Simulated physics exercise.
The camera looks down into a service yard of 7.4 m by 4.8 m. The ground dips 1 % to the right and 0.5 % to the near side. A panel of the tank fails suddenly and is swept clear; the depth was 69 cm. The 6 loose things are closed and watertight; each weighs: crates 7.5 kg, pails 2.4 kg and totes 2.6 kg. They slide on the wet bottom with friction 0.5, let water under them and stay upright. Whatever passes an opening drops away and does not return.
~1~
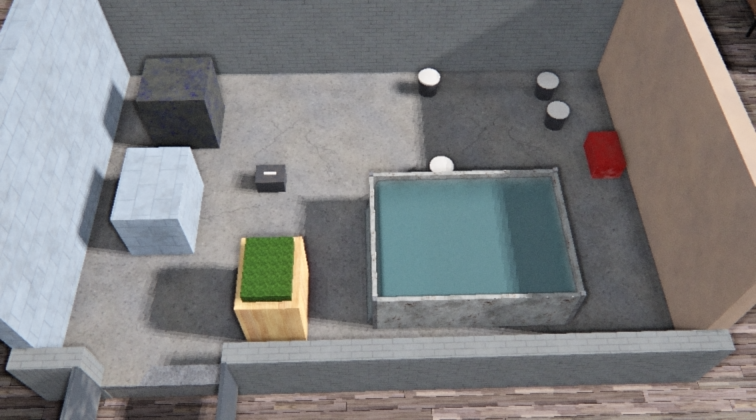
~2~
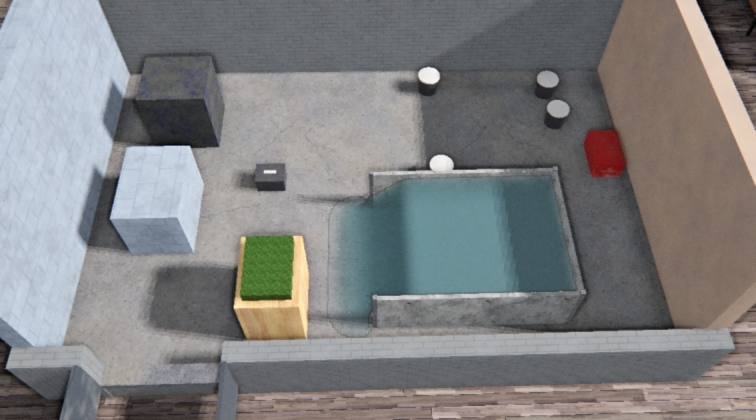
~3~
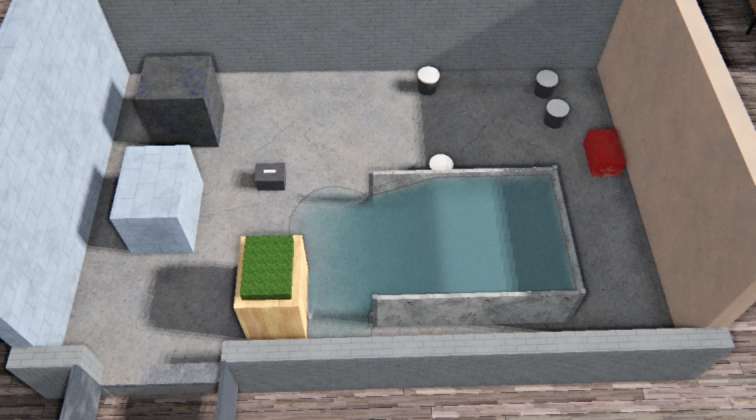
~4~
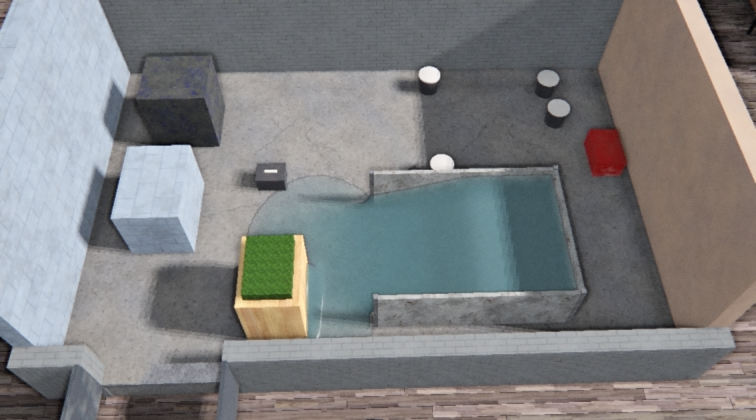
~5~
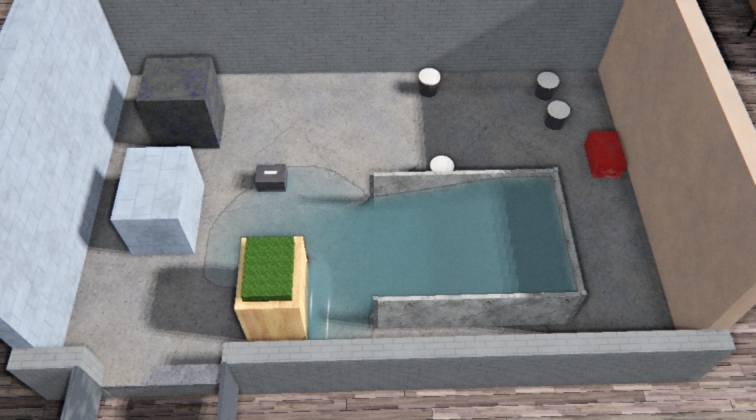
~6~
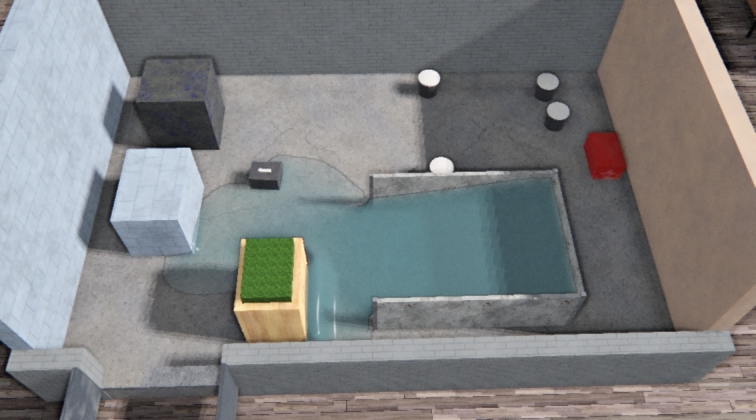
A walled yard with a grey concrete floor is seen from above by a still camera. A water-filled tank stands right of centre, with a grass-topped wooden block, a pale blue block, a dark block and a small dark box to its left, grey and white pails behind, and a red crate at right. The tank's left side vanishes and water spreads leftward around the wooden block, reaching the small box, which shifts slightly left.
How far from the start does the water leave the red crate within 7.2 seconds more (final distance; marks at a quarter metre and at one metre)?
Red crate moves a short way.
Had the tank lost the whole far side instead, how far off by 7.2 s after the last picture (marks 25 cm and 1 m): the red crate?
In that case the red crate ends far away.
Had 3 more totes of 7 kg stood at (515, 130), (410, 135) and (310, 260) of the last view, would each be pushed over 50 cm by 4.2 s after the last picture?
In that order: Under, less, more.
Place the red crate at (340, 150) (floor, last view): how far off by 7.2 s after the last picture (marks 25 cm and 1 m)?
It travels far.
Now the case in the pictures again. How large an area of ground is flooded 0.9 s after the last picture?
Roughly 15 m2.
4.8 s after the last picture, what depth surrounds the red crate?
Roughly 6 cm.
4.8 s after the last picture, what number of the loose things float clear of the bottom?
At that moment 5.
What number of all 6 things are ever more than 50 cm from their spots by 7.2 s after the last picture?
That makes 5.
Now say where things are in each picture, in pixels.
The first frame shows the red crate at (607, 148) rests on the ground; 4.0 m2 under water; 0 of 6 have shifted.
The second frame shows the red crate at (607, 147) rests on the ground; 4.9 m2 under water; 0 of 6 have shifted.
The third frame shows the red crate at (607, 146) rests on the ground; water covers 6.0 m2; 0 of 6 have shifted.
The fourth frame shows the red crate at (608, 146), on the bottom; 7.1 m2 under water; 0 of 6 have shifted.
The fifth frame shows the red crate at (608, 148), on the bottom; water covers 8.1 m2; 0 of 6 have shifted.
The sixth frame shows the red crate at (607, 149), on the bottom; water covers 9.1 m2; 1 of 6 have shifted.
Then, 0.9 s after the last picture the red crate is near (607, 149), 0.0 m from its start, aground; 0 of 6 are out; 1 afloat.
Then, 2.8 s after the last picture the red crate is near (607, 149), 0.0 m from its start, aground; 0 of 6 are out; 0 afloat.
Then, 4.8 s after the last picture the red crate is near (601, 115), 0.6 m from its start, afloat; 0 of 6 are out; 5 afloat.
Then, 7.2 s after the last picture the red crate is near (570, 130), 0.6 m from its start, afloat; 0 of 6 are out; 6 afloat.
